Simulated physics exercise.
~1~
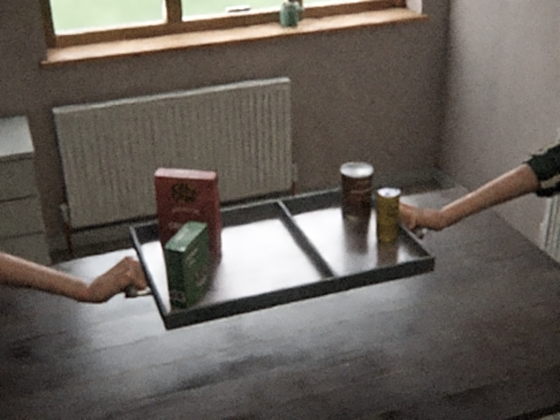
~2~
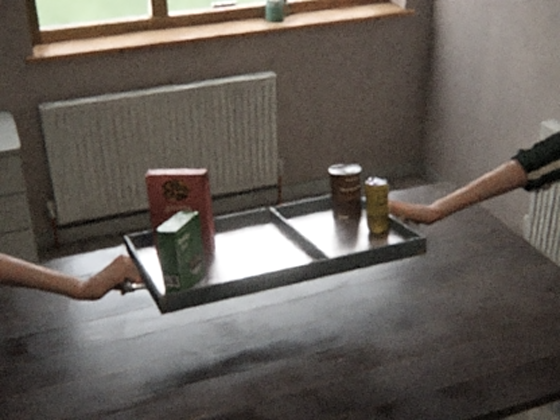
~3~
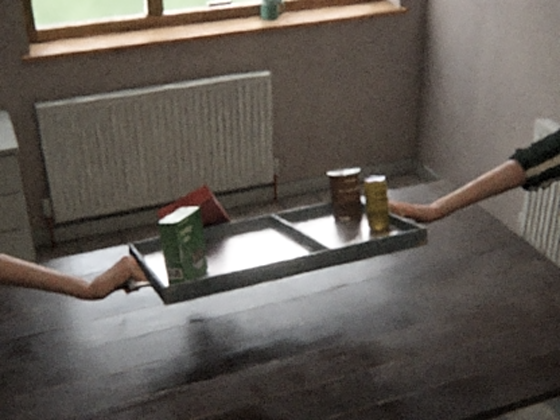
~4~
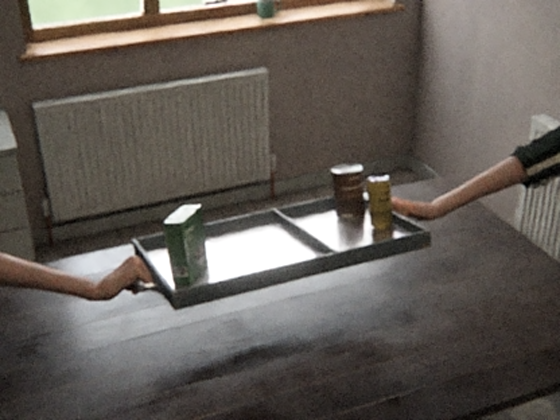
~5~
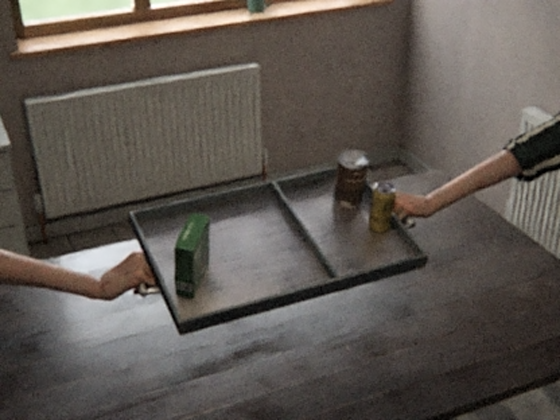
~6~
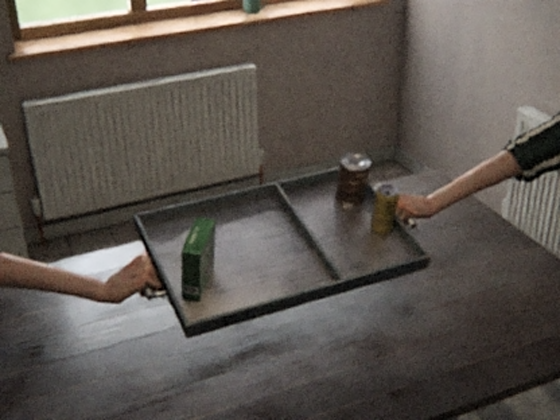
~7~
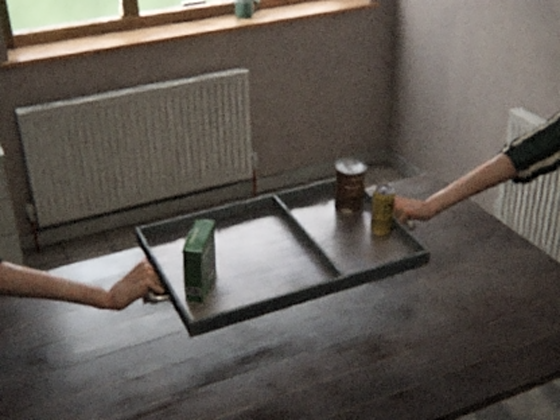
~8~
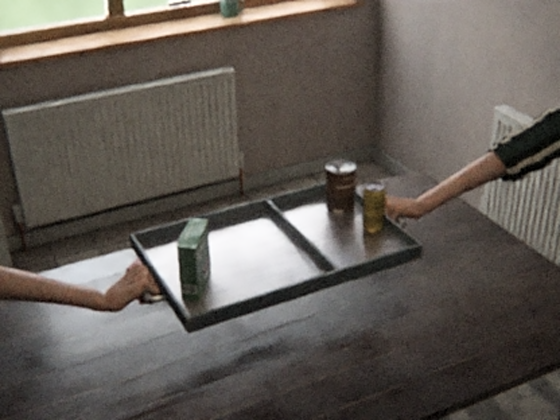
Two hands tip a tray back and forth, and the red packet topples off the far side.
